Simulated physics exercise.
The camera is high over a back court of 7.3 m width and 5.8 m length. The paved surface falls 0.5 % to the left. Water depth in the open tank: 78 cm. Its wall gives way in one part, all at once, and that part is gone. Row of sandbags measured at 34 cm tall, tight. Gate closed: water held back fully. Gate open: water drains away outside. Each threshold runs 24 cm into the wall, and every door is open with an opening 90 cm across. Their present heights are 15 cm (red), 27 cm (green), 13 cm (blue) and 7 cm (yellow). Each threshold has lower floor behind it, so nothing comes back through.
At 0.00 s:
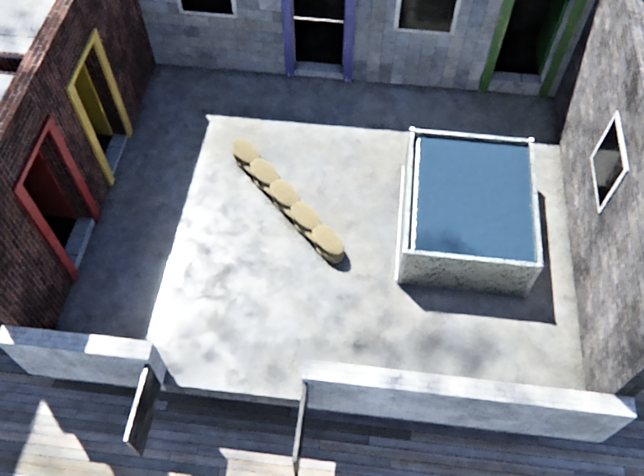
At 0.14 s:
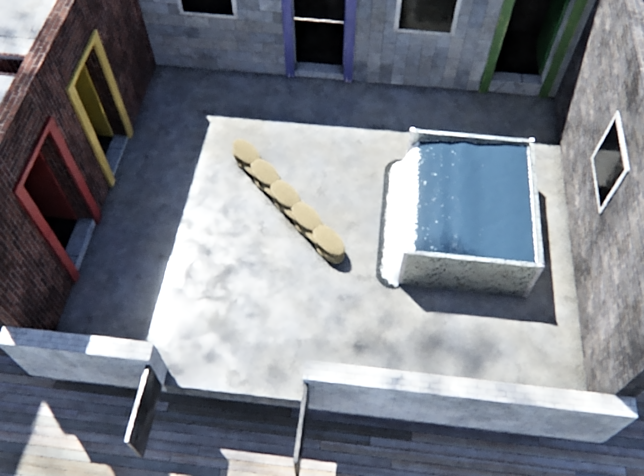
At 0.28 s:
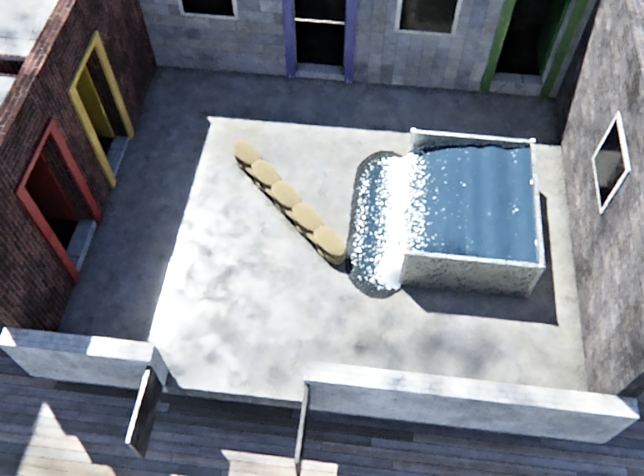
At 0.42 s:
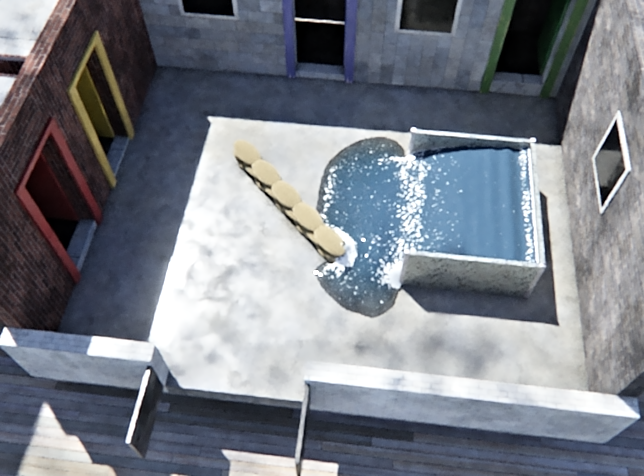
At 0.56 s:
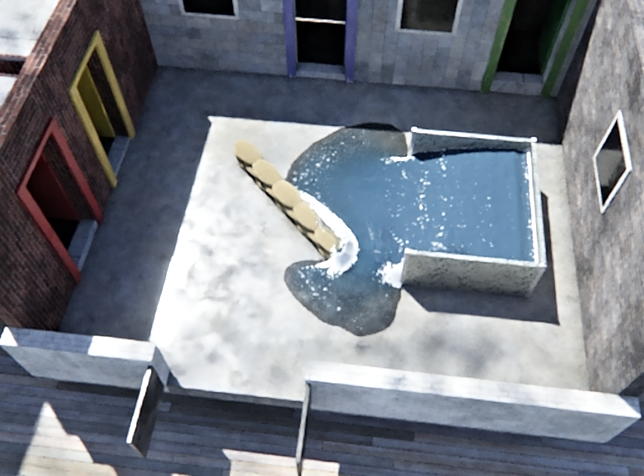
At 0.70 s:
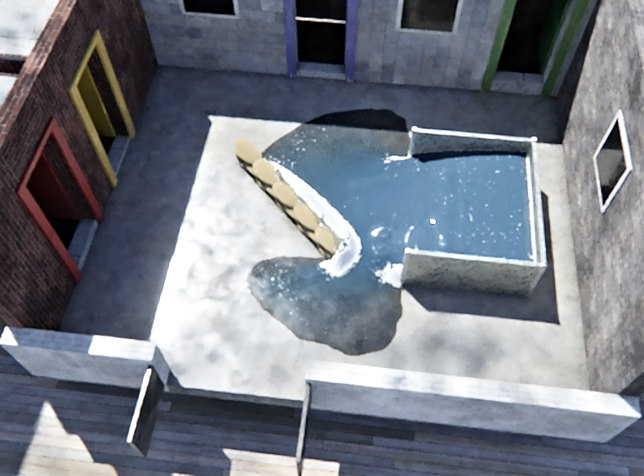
In a walled back court, the left side of a raised water tank suddenly gave way, and water poured out, foamed against a slanting row of sandbags, and spread around both ends across the pale paving.
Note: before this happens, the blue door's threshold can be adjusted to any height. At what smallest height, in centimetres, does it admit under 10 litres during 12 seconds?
At about 26 centimetres.
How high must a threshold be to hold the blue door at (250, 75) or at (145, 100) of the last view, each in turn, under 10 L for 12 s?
About 36 cm, then about 34 cm.
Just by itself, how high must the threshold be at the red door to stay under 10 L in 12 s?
For the red door, about 16 cm.
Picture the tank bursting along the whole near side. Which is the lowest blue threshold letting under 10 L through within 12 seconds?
The answer is some 8.0 cm.
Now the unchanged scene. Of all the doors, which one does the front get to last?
I'd say the green door.
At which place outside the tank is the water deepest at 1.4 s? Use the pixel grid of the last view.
About (342, 238).
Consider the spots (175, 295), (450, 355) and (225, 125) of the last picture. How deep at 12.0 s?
Roughly 6, then 5, then 6 cm.
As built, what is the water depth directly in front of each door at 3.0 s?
Door by door, in centimetres - red 4, green 0, blue 26, yellow 12.
After 1.4 s water covers 40 % of the floor, deepest (46 cm) near (342, 238); 3 cm at the blue door, 0 litres in over its 13 cm threshold.
After 3.0 s water covers 60 % of the floor, deepest (44 cm) near (156, 73); 26 cm at the blue door, 36 litres in over its 13 cm threshold.
After 12.0 s water covers 95 % of the floor, deepest (10 cm) near (487, 403); 6 cm at the blue door, 91 litres in over its 13 cm threshold.
At the blue door as built, the water arrived by 1.3 s and peaked near 26 cm at 3.0 s.
With a threshold of 23 cm, 19 litres would have come in within the 12 s; with 31.5 cm, 2 litres. So under 10 litres takes about 26 cm.
